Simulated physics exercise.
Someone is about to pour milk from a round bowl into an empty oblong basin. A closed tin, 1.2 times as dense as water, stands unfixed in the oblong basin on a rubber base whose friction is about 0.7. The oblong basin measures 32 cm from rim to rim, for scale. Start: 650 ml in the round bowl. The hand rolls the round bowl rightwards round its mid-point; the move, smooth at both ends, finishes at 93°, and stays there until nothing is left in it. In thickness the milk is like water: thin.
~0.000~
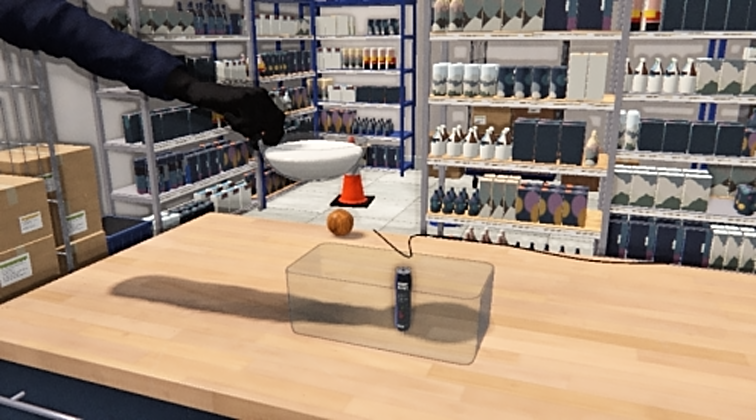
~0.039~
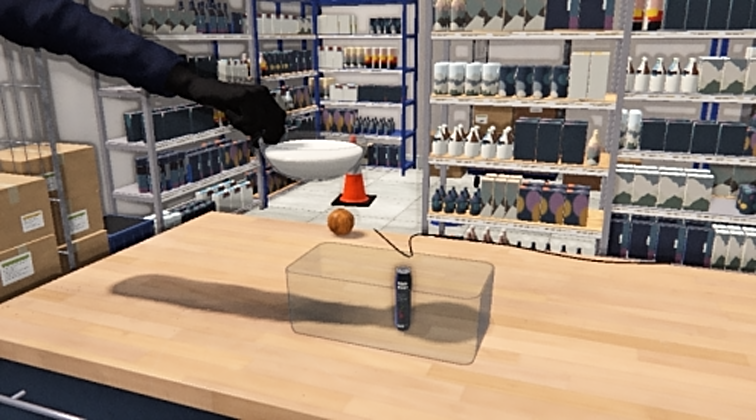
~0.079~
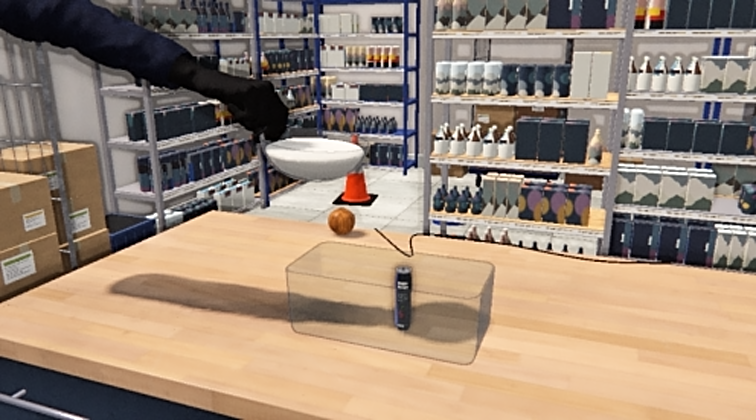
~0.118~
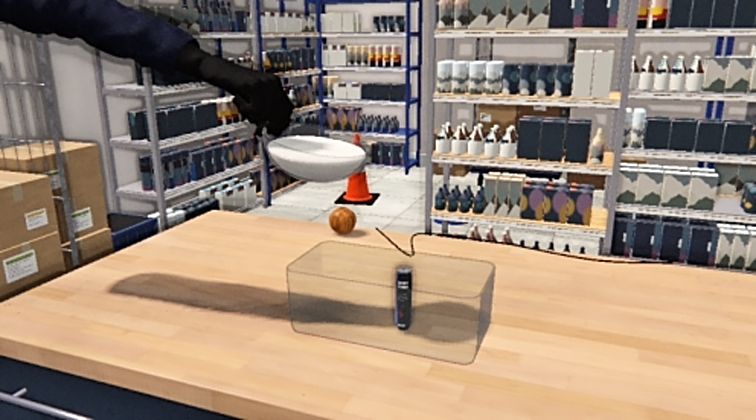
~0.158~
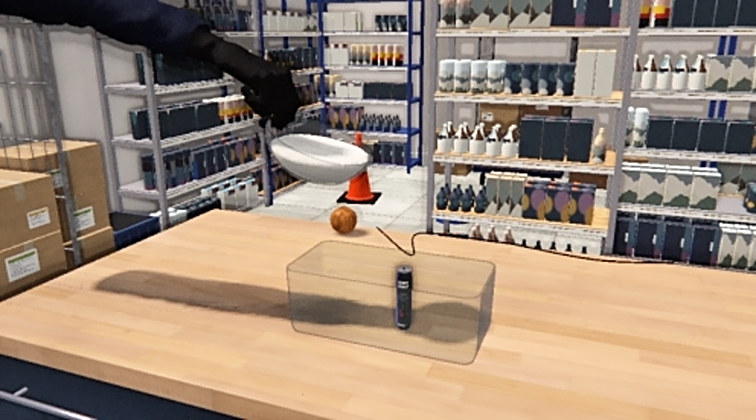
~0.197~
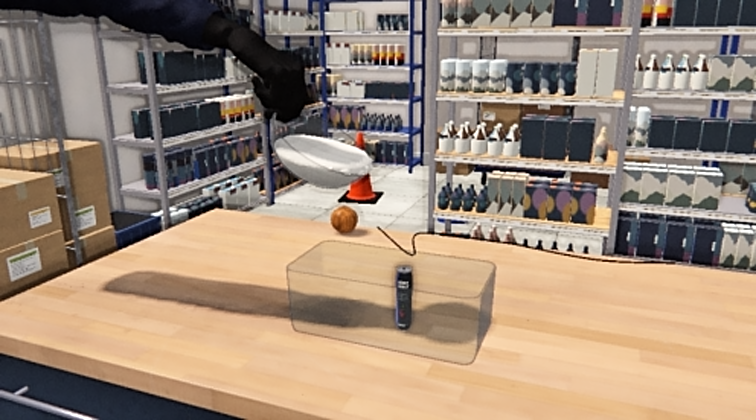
A black-gloved hand at upper left holds a white round bowl above a pale wooden table, seen from slightly above in a storeroom lined with stocked shelves. Below sit a clear oblong basin, a small dark closed tin, an orange-brown ball and a thin cord, with an orange cone behind and cardboard boxes at left. The hand rolls the bowl rightwards, slowly then faster, its right side dipping, while the camera barely shifts.
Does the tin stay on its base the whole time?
You'll see it capsize.
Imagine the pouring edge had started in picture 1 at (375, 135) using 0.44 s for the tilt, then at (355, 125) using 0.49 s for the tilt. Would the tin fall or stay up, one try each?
Trial 1 - tin stays standing; trial 2 - tin tips.
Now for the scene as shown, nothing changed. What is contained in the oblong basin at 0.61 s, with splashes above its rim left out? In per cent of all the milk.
Some 96 percent of the total.
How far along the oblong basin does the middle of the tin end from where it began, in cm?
Net tin displacement: Roughly 5.5 cm.
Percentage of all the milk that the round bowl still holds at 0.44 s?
About 5 percent.
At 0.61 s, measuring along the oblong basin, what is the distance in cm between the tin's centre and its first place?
Some 2 cm.
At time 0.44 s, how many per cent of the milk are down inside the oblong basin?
Near 34 in a hundred.
Then, 0.44 s in, the tilt is 90° and 5 per cent is still to pour; the tin stands where it began.
Then, 0.61 s in, the tilt is 93° and 0 per cent is still to pour; the tin leans 4°.
Then, 0.79 s in, the tilt is 93° and 0 per cent is still to pour; the tin stands 2 cm from where it began.
Then, 0.99 s in, the tilt is 93° and 0 per cent is still to pour; the tin leans 11°.
Finally, the tin lies on its side.
